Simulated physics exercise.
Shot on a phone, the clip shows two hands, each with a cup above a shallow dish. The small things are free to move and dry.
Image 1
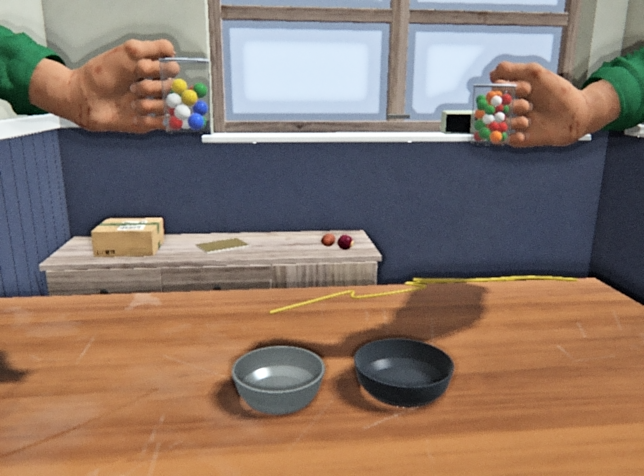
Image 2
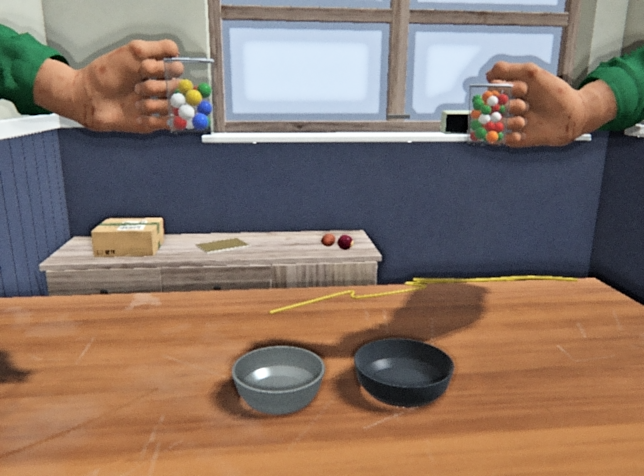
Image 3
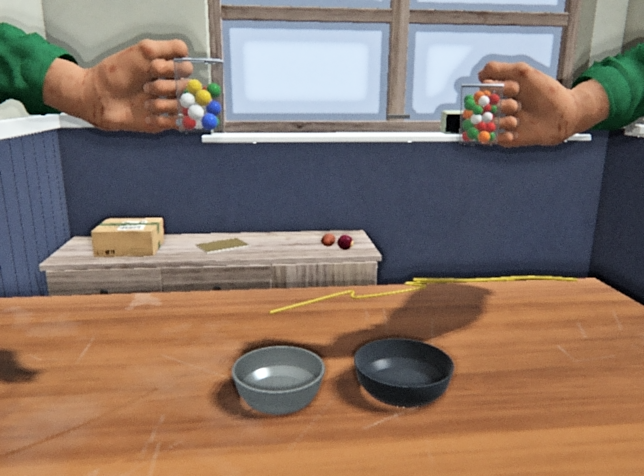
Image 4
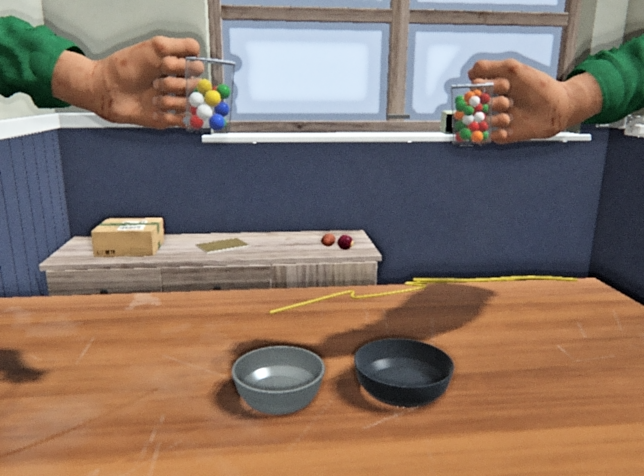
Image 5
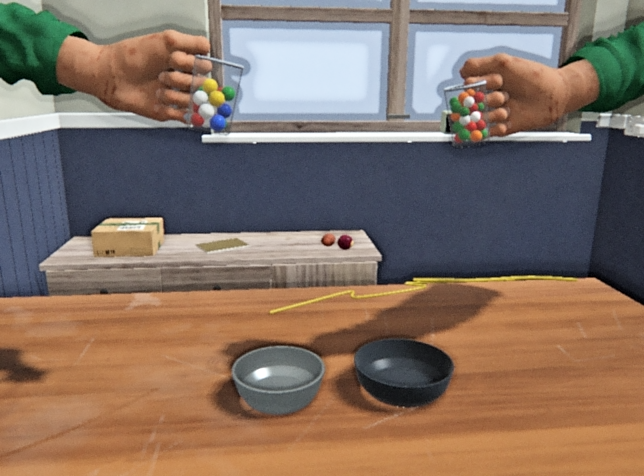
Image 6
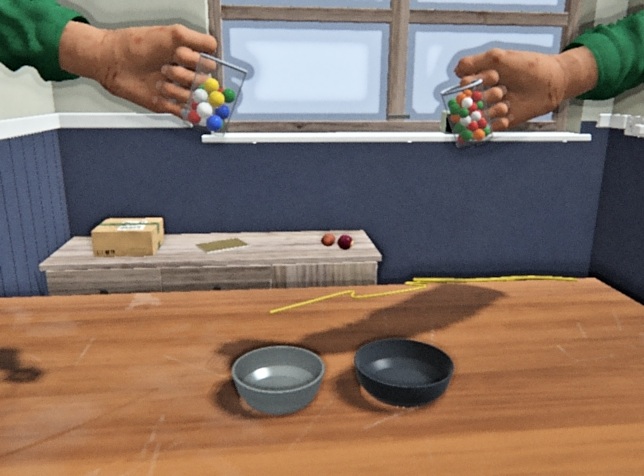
Two hands in green sleeves held clear cups of small colorful balls high above two shallow dishes on a wooden table, moved them slightly inward, then tilted both cups a little toward each other.
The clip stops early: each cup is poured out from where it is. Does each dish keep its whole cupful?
On the left, the dish fails to hold them all, while on the right the dish fails to hold them all.
Then, 0.47 s on from there, left, the whole lot still in the cup; right, the whole lot still in the cup.
Then, 0.97 s on from there, left, the whole lot still in the cup; right, all but a few still in the cup, only a few in the air.
Then, 1.57 s on from there, left, near a third in the dish, near two thirds in the air; right, near half in the dish, a little outside the dish, near a third in the air.
In the end, left, near two thirds in the dish, near a third outside the dish; right, the bulk in the dish, near a quarter outside the dish.
